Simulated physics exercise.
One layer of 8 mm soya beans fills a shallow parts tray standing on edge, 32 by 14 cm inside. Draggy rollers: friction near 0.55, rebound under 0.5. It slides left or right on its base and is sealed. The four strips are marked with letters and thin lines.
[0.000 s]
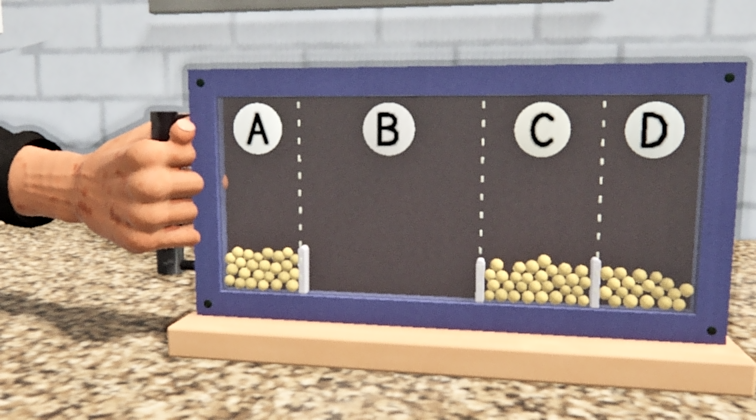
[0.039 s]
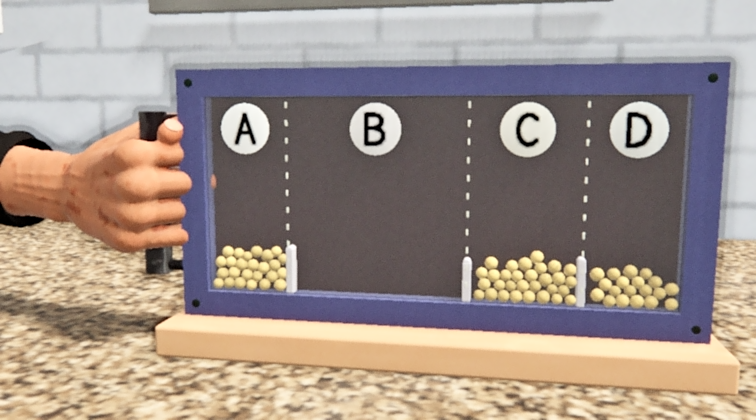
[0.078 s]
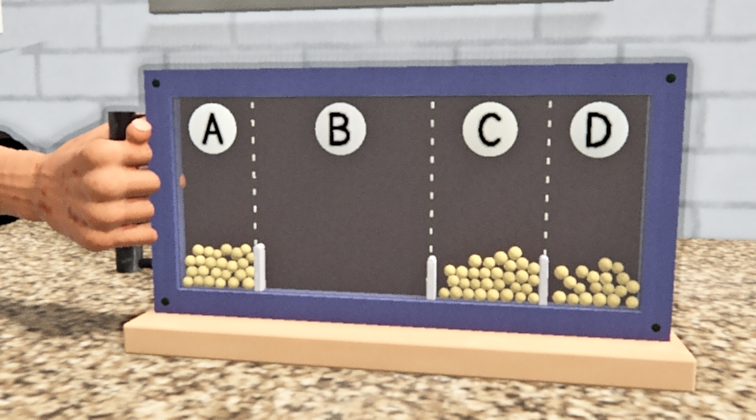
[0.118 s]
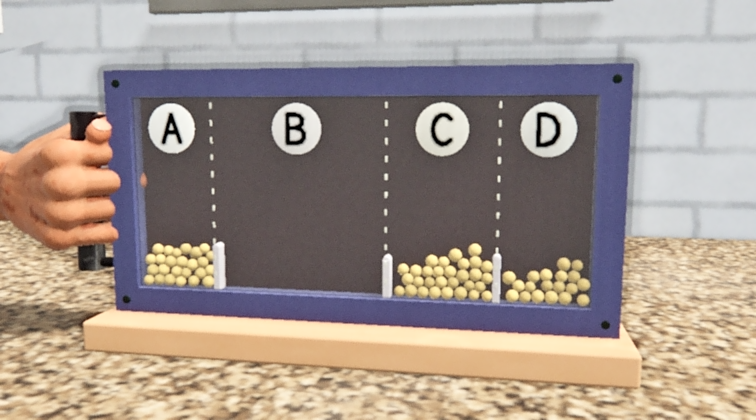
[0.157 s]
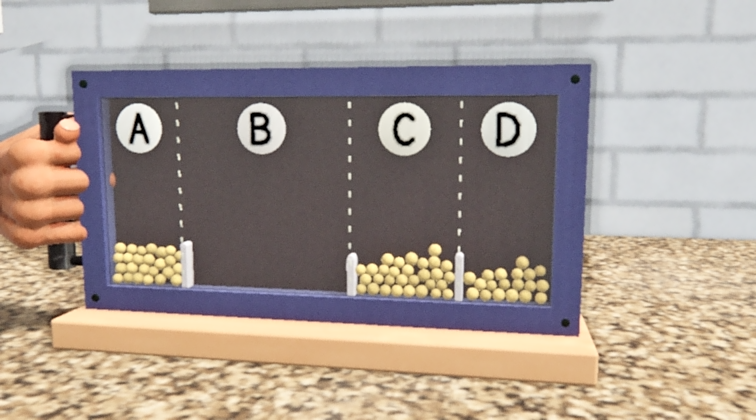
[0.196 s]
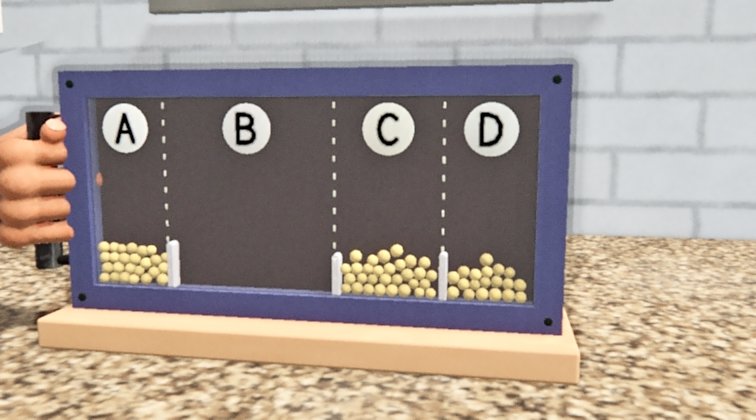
A hand in a dark sleeve grips a black handle at the left end of a blue-framed tray standing on edge on a speckled counter, seen from the front against a white brick wall. Pale yellow beans lie in low heaps in sections A, C and D, between short white walls, while B is empty. The hand moves the tray and its light wooden base leftward, the beans shifting slightly in their heaps, while the camera stays still.
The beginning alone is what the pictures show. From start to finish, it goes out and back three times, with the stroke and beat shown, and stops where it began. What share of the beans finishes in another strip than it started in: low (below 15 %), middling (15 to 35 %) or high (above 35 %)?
Answer: Barely anything.
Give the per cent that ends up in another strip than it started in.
Roughly 5 per cent.
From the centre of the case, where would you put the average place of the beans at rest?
About 1 cm right and 6 cm below.
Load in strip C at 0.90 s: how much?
About 40 percent of the load.
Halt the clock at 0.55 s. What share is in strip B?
It works out at about 0 percent.
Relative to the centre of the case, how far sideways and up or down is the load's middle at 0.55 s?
2 cm right, 5 cm below.
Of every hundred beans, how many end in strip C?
Around 35 percent.
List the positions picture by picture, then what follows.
In the first frame, at its start; about 70 beans; beans centred (465, 280); top one (544, 262); A (258, 129), B (389, 129), C (542, 130), D (655, 130).
In the second frame, 1 cm to the left; beans centred (454, 279); top one (537, 257).
In the third frame, 3 cm to the left; beans centred (421, 277); top one (515, 254); wall ends (544, 260), (432, 261), (259, 248).
In the fourth frame, 6 cm to the left; beans centred (377, 275); top one (475, 250).
In the fifth frame, 9 cm to the left; beans centred (339, 274); top one (435, 251).
In the sixth frame, 10 cm to the left; beans centred (321, 273); top one (397, 251); A (125, 128), B (247, 129), C (388, 129), D (491, 130).
After 0.55 s, it is 9 cm to the left; the beans' middle is 2 cm right of and 5 cm below the centre; A 35 %, C 40 %, D 25 %; 0 % have changed strip.
After 0.90 s, it is 5 cm to the left; the beans' middle is 2 cm right of and 5 cm below the centre; A 35 %, B 5 %, C 40 %, D 25 %; 5 % have changed strip.
After 1.20 s, it is at its start; the beans' middle is 1 cm right of and 6 cm below the centre; A 35 %, B 5 %, C 35 %, D 25 %; 5 % have changed strip.
All still by 1.7 s, it is at its start; A 35 %, B 5 %, C 35 %, D 25 %; 5 % have changed strip.
